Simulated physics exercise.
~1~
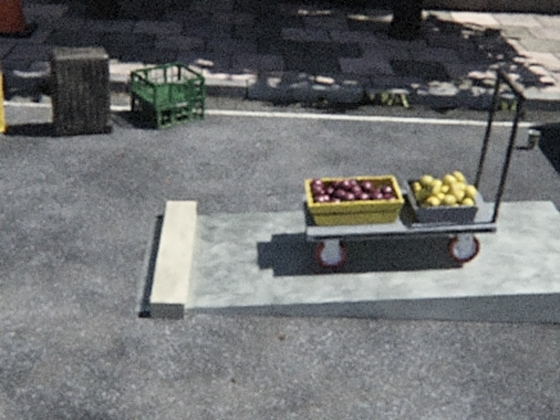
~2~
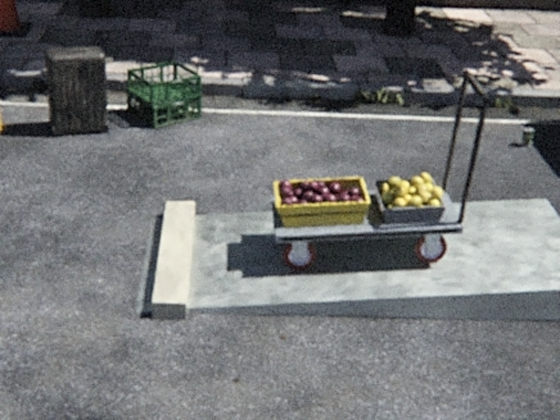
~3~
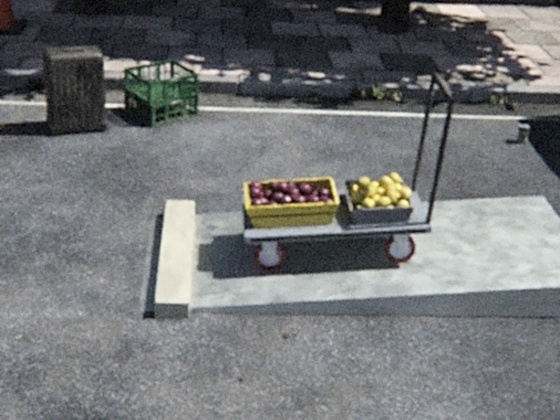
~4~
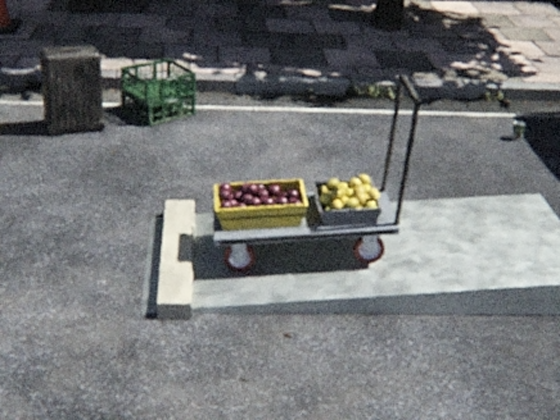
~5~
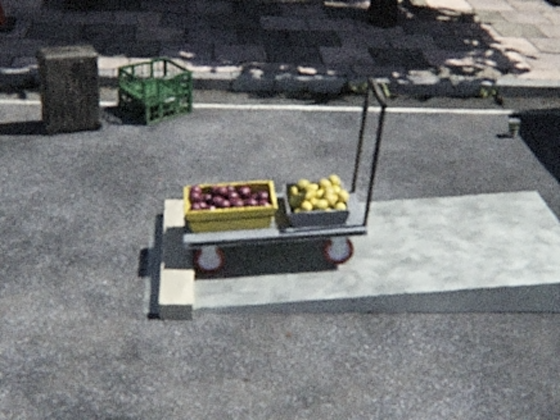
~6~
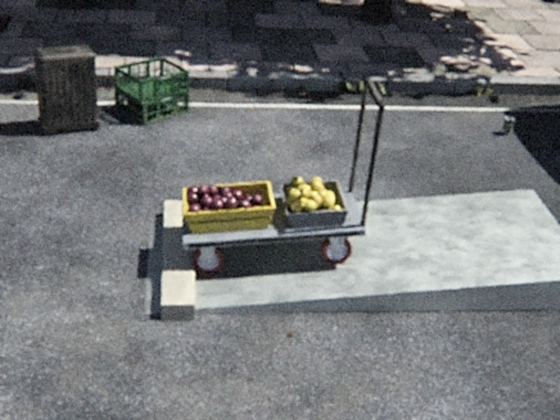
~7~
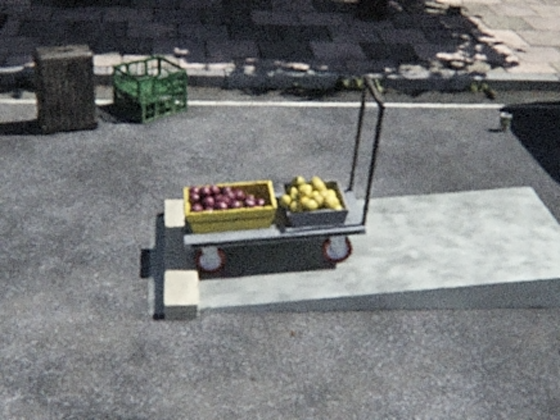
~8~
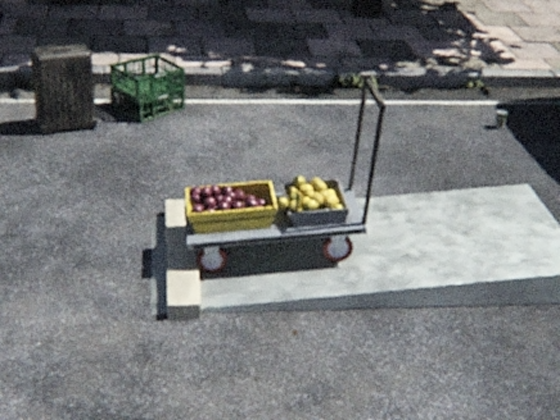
A small platform trolley carrying a yellow box of red onions and a grey box of lemons rolled left down a gentle ramp and stopped short at the pale beam, staying upright with both boxes in place while the lemons shifted slightly leftward.
